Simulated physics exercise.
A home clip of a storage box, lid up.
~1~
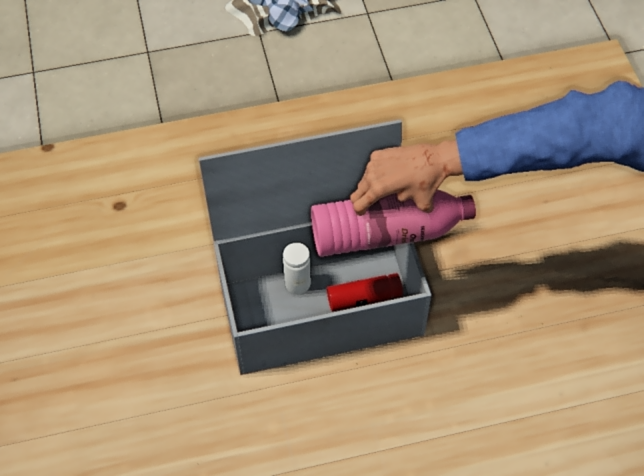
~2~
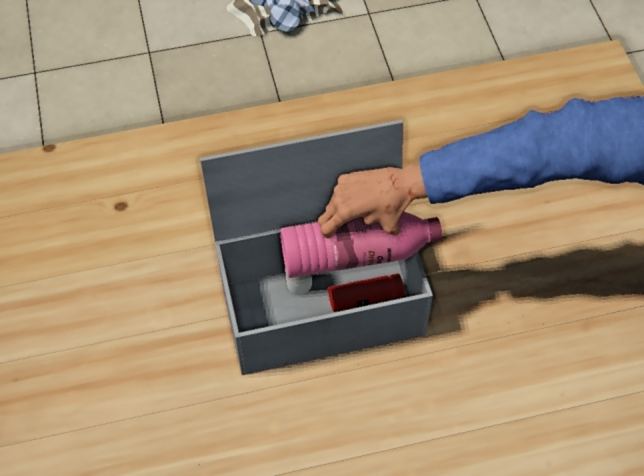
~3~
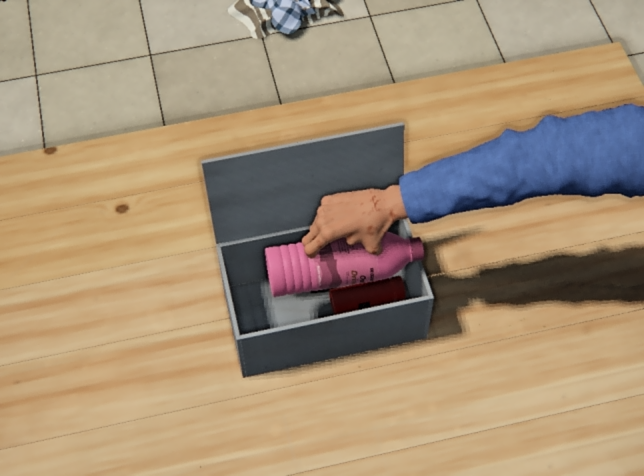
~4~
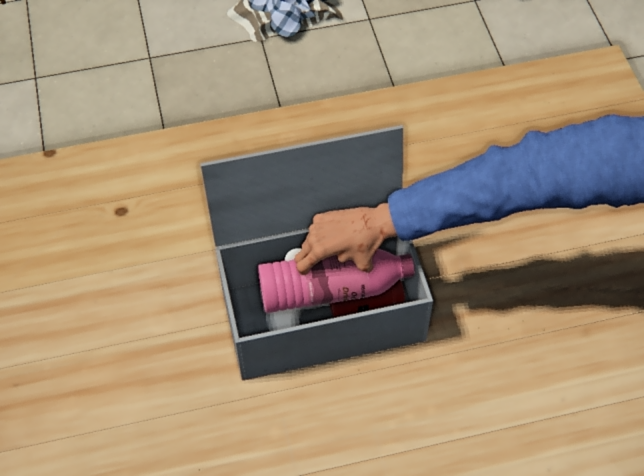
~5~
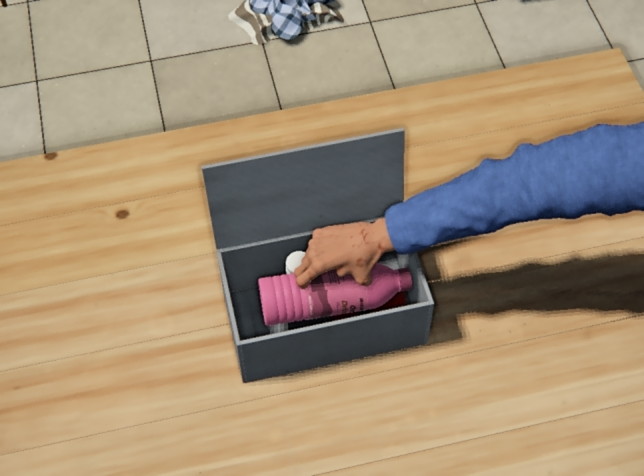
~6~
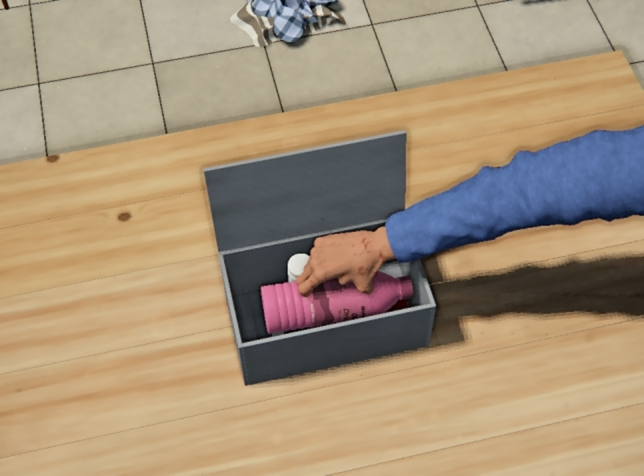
The clip opens on an open gray box on a wooden table, holding a small white bottle and a red object, while a blue-sleeved hand grips a pink bottle above it. The hand moves the bottle left and down into the box, gradually covering the red object from view.
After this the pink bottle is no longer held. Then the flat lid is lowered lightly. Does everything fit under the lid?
Outcome: The lid sits on the rim.
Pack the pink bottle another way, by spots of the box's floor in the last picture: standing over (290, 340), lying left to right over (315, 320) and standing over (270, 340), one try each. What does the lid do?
In the first case it is held up; in the second case it closes; in the third case it stays ajar.
Then, 1.20 s past the last view, lid starting down; pink bottle displaced about its own width near (332, 328); red shaker displaced about its own width.
Then, 1.90 s past the last view, lid 35° above the rim; pink bottle displaced about its own width near (332, 328); red shaker displaced about its own width.
Finally, lid shut; moved from the start, red shaker and pink bottle; white shaker still in place. Final places as the last picture's camera would see them, pink bottle near (332, 327).
